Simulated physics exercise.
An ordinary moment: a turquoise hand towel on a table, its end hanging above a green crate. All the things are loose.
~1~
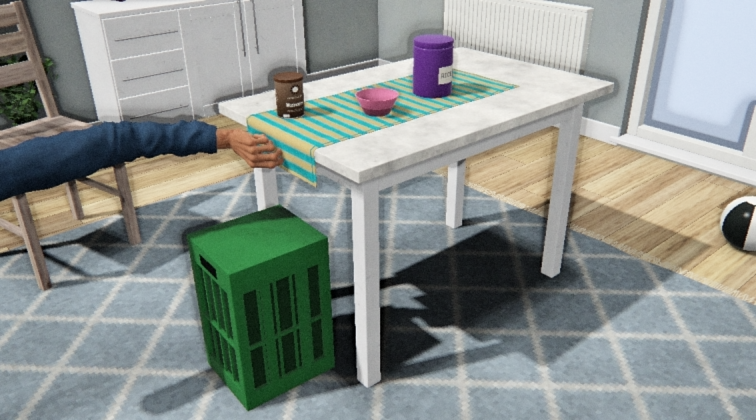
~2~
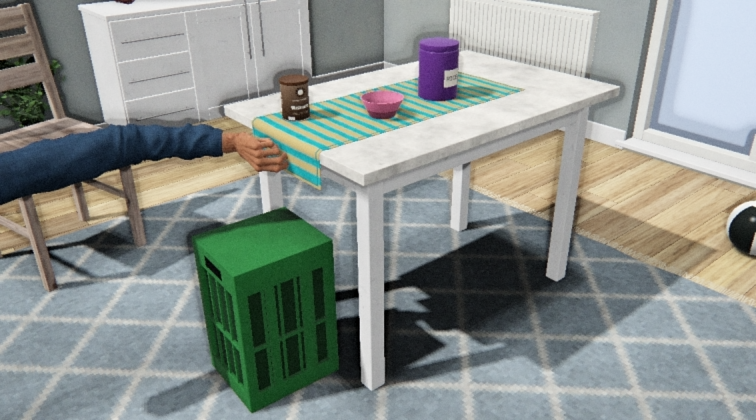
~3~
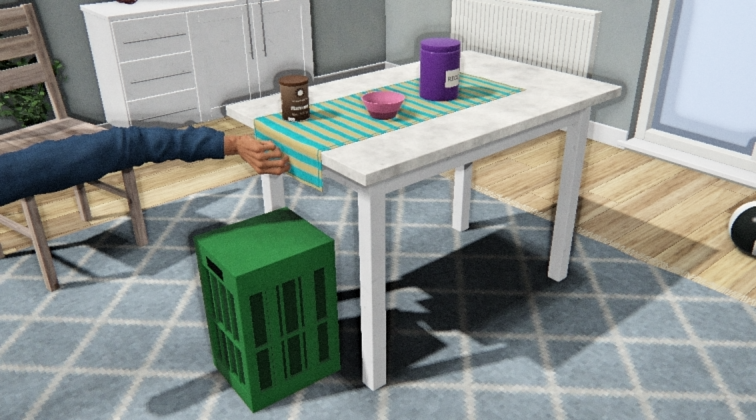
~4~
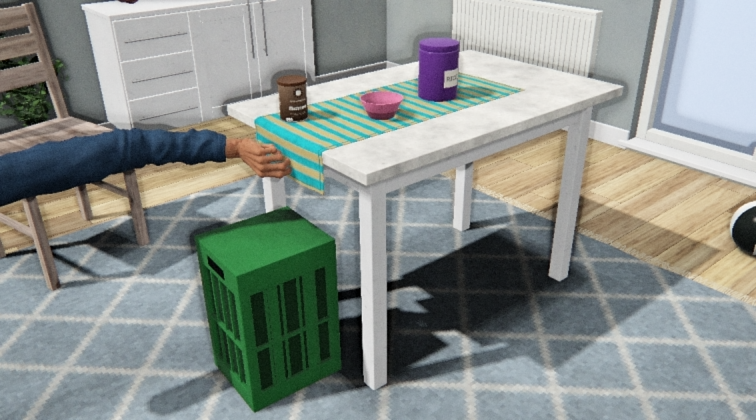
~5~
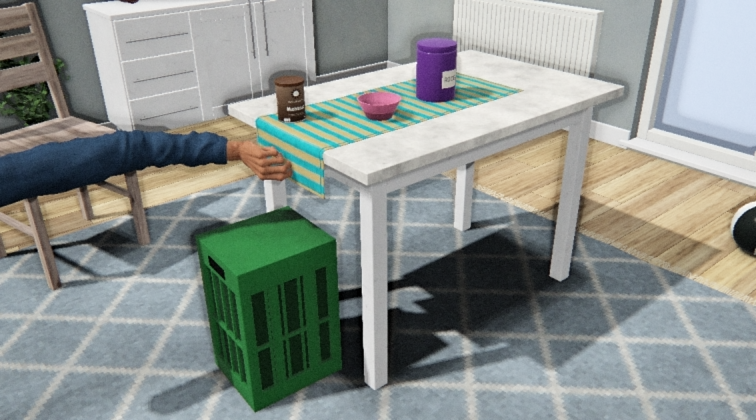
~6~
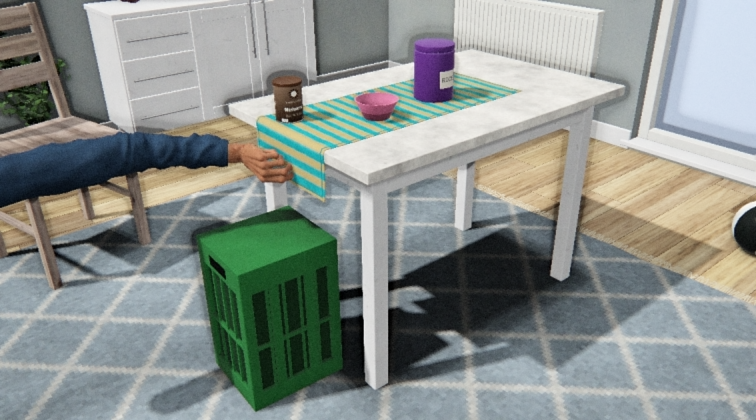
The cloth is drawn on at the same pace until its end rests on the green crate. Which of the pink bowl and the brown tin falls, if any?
The pink bowl stays on the table; the brown tin goes over the edge.
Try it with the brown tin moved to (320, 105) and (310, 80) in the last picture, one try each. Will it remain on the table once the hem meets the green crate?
First place: Drops; second place: Keeps clear of the edge.
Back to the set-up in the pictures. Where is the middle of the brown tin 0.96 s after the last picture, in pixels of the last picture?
Close to (244, 194).
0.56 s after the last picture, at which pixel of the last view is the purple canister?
Around (406, 77).
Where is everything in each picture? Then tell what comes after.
The first picture shows hand towel end (317, 187); pink bowl (377, 94); brown tin (288, 76); purple canister (434, 39); top of the crate (253, 251).
The second picture shows hand towel end (321, 190), far hem (525, 90); brown tin (294, 79); brown tin stands on the cloth.
The third picture shows hand towel end (323, 192); pink bowl (383, 97).
The fourth picture shows hand towel end (324, 195), far hem (525, 91); brown tin (291, 79).
The fifth picture shows hand towel end (325, 198); pink bowl (379, 98).
The sixth picture shows hand towel end (325, 202), far hem (522, 92); pink bowl (377, 99); brown tin (287, 80); top of the crate (262, 252).
Then, 0.56 s later than the last view, hem on the crate; bowl carried along near (344, 117); tin over the edge.
Then, 0.96 s later than the last view, hem on the crate; bowl carried along near (336, 119); tin over the edge.
Finally, hem on the crate; bowl carried along near (336, 119); tin over the edge. The pink bowl remains up there and the brown tin is carried off the end.
